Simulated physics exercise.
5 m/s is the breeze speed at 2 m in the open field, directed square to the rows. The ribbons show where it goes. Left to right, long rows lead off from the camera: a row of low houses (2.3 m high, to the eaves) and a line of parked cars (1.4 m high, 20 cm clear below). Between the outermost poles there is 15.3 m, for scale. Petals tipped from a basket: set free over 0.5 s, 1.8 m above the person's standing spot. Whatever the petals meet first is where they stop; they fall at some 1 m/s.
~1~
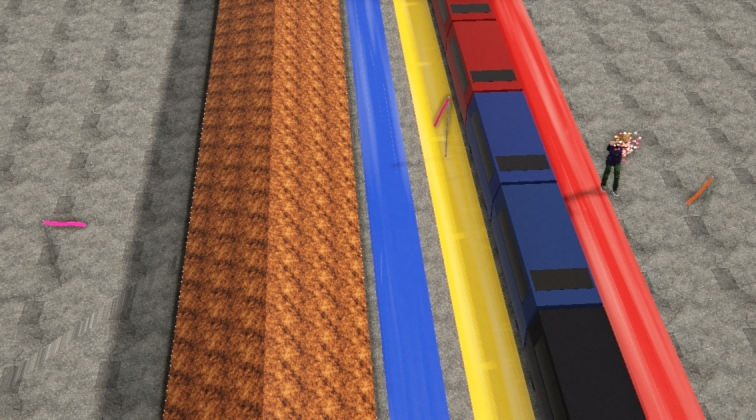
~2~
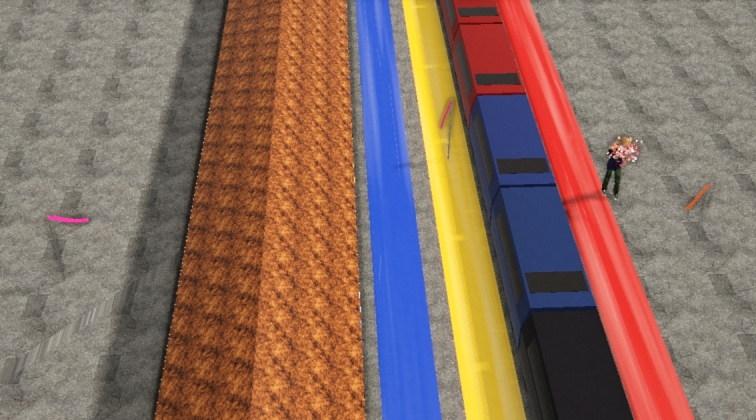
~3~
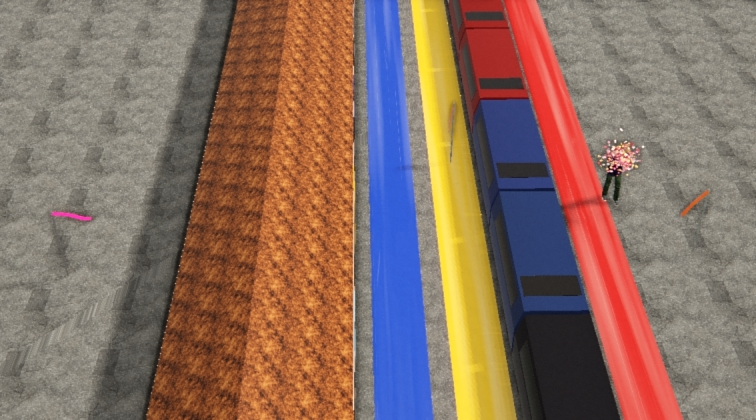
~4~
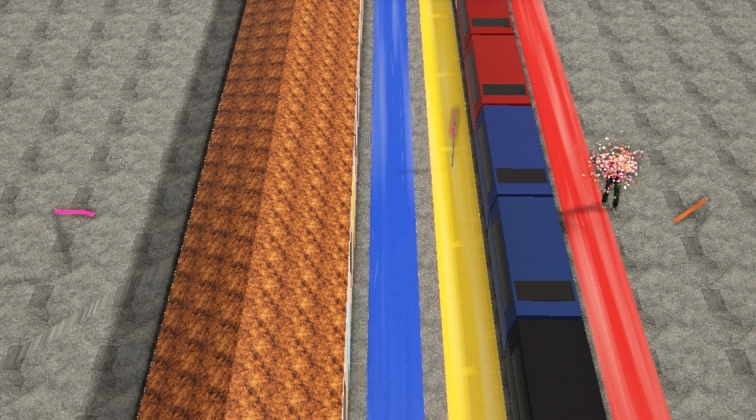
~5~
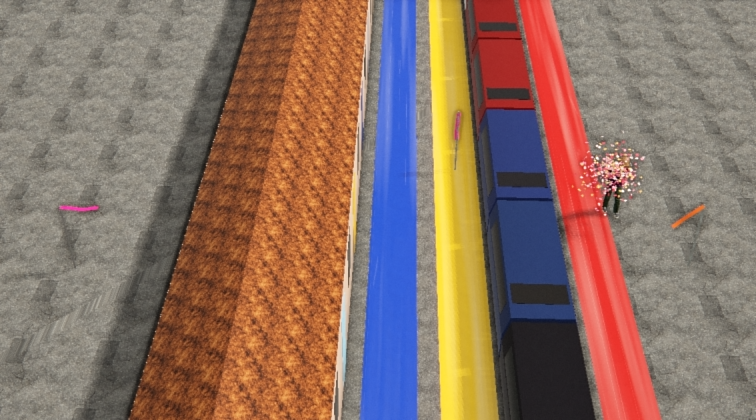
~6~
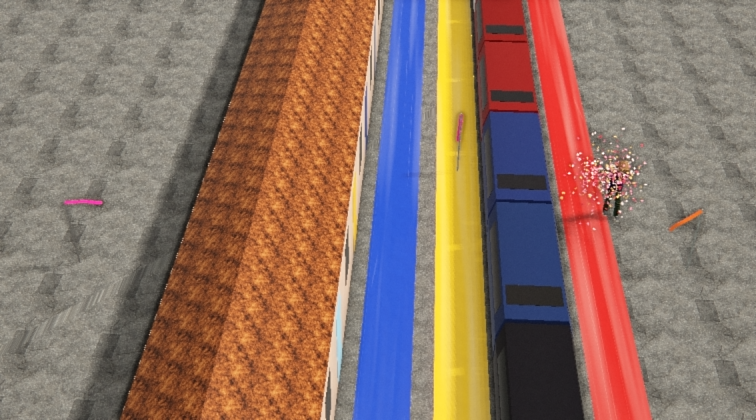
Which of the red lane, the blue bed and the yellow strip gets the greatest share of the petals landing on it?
The red one.
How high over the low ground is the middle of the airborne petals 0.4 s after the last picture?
Middle height: Approx. 1.6 m.
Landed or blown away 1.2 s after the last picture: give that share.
Roughly 30 per cent by then.
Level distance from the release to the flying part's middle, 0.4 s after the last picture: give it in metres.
My estimate would be some 1.0 metres.
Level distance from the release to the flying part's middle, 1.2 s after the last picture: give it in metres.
I'd put it near 1.0 metres.
Then, 0.4 s after the last picture, 99 % is in the air or yet to come; 0 % lies on the blue bed, 0 % on the red lane and 0 % on the yellow strip; the middle of what still flies is 1.5 m above the low ground, near (592, 180).
Then, 1.2 s after the last picture, 72 % is in the air or yet to come; 0 % lies on the blue bed, 11 % on the red lane and 0 % on the yellow strip; the middle of what still flies is 1.6 m above the low ground, near (579, 179).
Then, 2.7 s after the last picture, 35 % is in the air or yet to come; 0 % lies on the blue bed, 24 % on the red lane and 0 % on the yellow strip; the middle of what still flies is 2.0 m above the low ground, near (574, 163).
Then, 7.2 s after the last picture, 8 % is in the air or yet to come; 1 % lies on the blue bed, 27 % on the red lane and 3 % on the yellow strip.
Then, 44.2 s after the last picture, 0 % is in the air or yet to come; 2 % lies on the blue bed, 28 % on the red lane and 4 % on the yellow strip.
